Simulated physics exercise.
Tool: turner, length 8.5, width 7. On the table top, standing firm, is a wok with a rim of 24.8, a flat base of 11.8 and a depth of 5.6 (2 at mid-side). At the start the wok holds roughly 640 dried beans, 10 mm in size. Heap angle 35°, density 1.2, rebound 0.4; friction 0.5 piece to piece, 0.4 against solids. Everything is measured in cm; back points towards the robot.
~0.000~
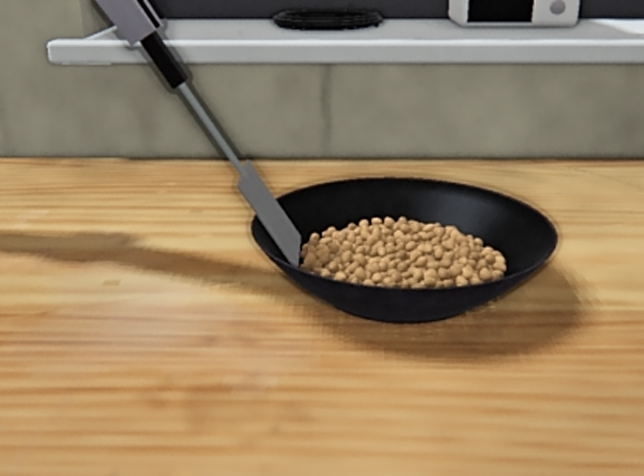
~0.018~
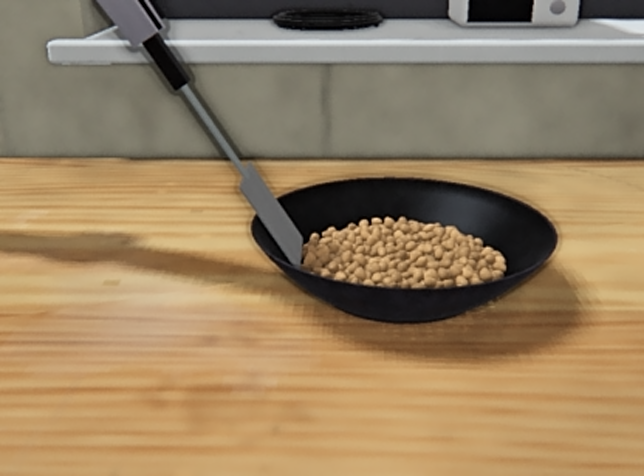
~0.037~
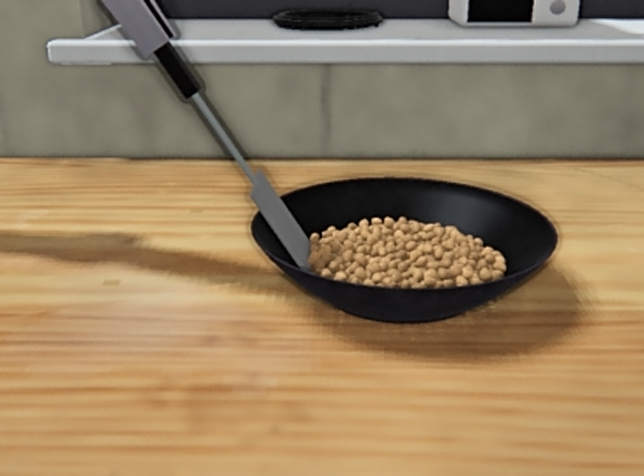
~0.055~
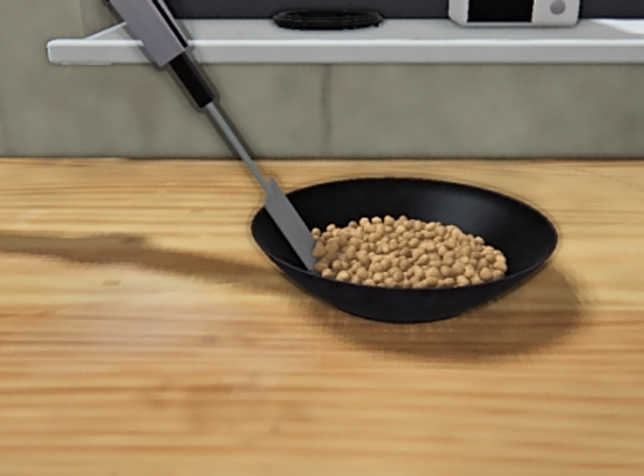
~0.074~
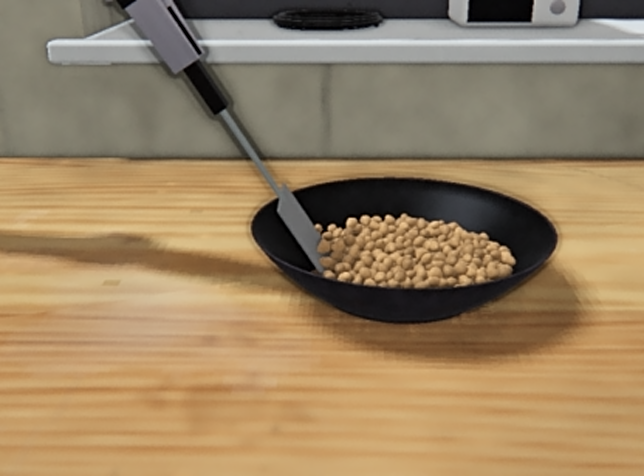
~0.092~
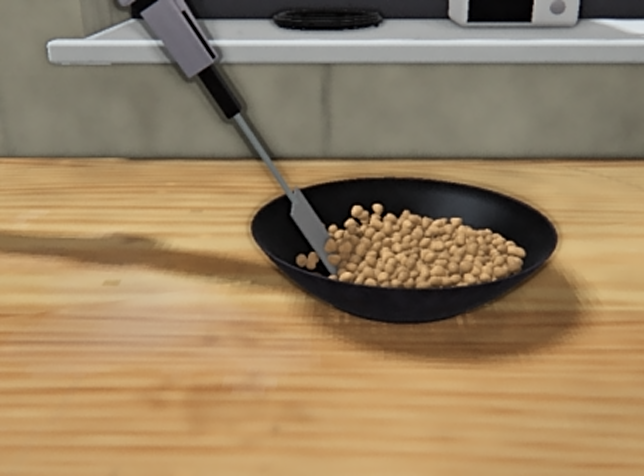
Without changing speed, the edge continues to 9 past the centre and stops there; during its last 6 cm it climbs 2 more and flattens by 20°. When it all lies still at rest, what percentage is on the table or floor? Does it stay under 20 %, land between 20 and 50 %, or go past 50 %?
It lands between 20 and 50 %.
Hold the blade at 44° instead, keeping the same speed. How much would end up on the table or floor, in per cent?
Around 25 in a hundred.
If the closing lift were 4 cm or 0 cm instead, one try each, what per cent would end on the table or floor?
Estimates, in order: 20 % then 25 %.
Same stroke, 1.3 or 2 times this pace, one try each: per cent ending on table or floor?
Close to 45 and 45 percent respectively.
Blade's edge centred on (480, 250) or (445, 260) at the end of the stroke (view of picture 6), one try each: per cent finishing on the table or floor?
5 % and 0 %.
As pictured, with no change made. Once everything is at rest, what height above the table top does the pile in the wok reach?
Peak at rest, approximately 6.5 centimetres.
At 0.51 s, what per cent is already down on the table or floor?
25 %.
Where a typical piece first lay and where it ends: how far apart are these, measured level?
It works out to roughly 5 cm.
After 0.18 s, sloping 58°, highest piece 11 above the table; 636 in the wok, 1 on the blade or in flight.
After 0.26 s, sloping 50°, highest piece 11 above the table; 633 in the wok, 4 on the blade or in flight.
After 0.51 s, sloping 38°, highest piece 7 above the table; 468 in the wok, 152 on the table or floor, 17 on the blade or in flight.
After 1.56 s, sloping 38°, highest piece 6 above the table; 466 in the wok, 171 on the table or floor.
At rest, 466 in the wok, 171 on the table or floor. That is 27 % on the table or floor.
